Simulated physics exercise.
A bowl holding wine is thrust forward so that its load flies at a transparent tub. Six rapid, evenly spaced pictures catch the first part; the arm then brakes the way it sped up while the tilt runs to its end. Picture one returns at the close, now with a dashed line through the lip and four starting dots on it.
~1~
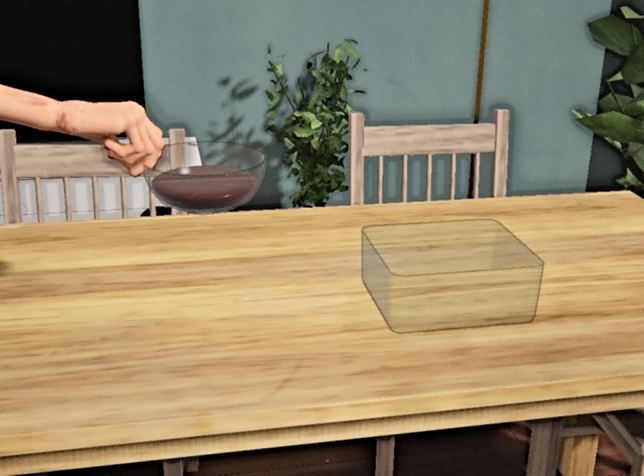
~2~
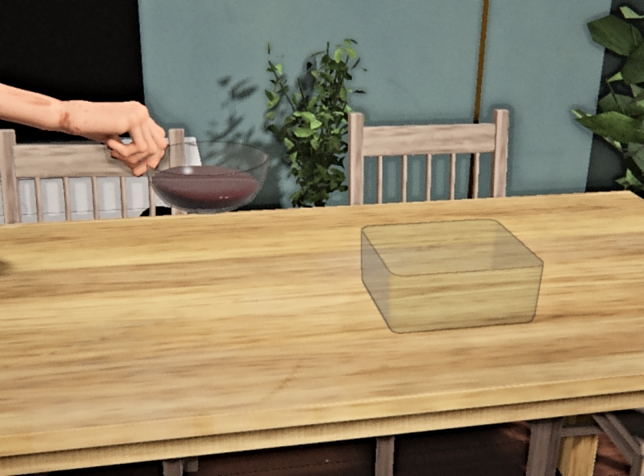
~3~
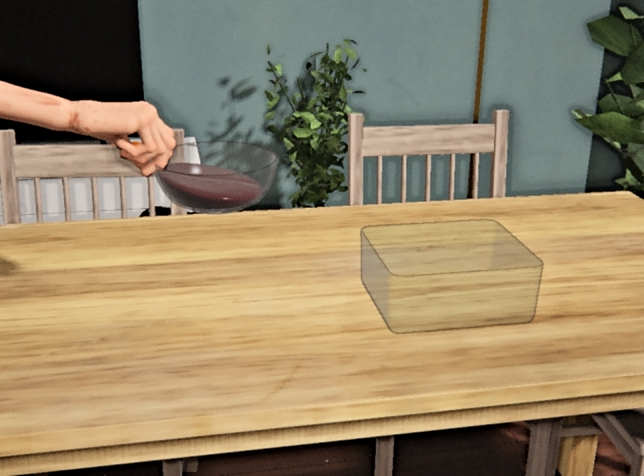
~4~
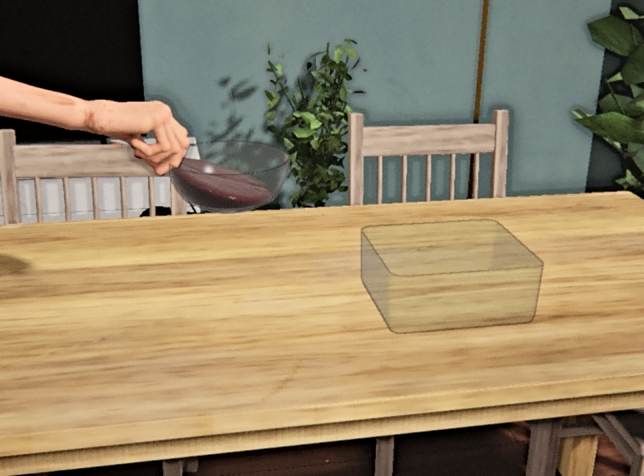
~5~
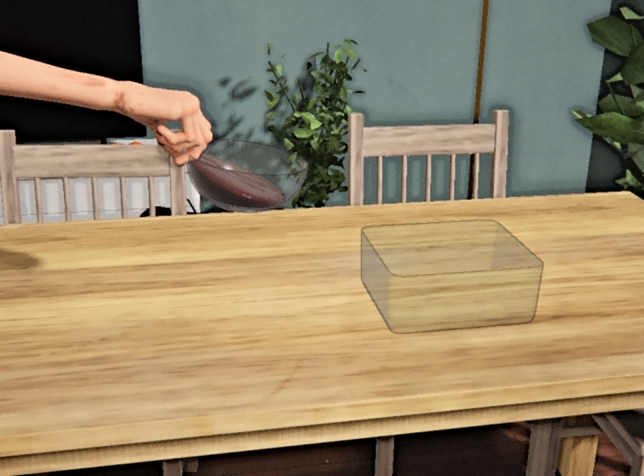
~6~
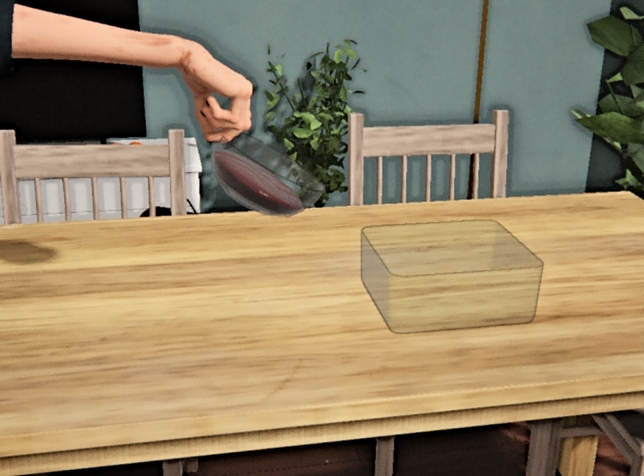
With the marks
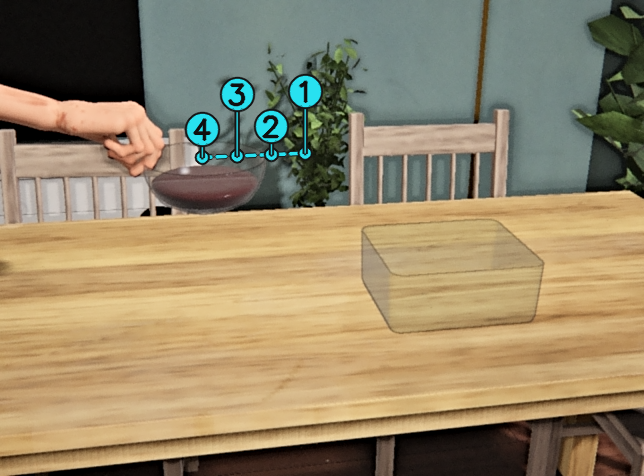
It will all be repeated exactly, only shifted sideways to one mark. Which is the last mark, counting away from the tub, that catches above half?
Spot 1 just does it.
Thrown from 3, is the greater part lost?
Yes, that goes wrong.
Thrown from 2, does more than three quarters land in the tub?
No, less.
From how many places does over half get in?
One of them.
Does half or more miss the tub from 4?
Yes, it does.
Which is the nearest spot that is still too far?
That would be 2.
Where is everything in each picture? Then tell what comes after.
In the first picture, upright, lip at (263, 154); tub from (388, 332) to (534, 319); nothing has left yet.
In the second picture, upright, lip at (266, 154); nothing has left yet.
In the third picture, upright, lip at (274, 154); nothing has left yet.
In the fourth picture, upright, lip at (287, 154); nothing has left yet.
In the fifth picture, tipped about 8°, lip at (305, 161); nothing has left yet.
In the sixth picture, tipped about 30°, lip at (322, 184); nothing has left yet.
On the marked copy, 1 at (305, 153); 2 at (271, 154); 3 at (237, 156); 4 at (202, 157).
With 1, about 65 % lands in the tub, 23 % falls short and 13 % goes beside or beyond.
With 2, about 29 % lands in the tub, 66 % falls short and 6 % goes beside or beyond.
With 3, about 0 % lands in the tub, 98 % falls short.
With 4, about 0 % lands in the tub, 100 % falls short.
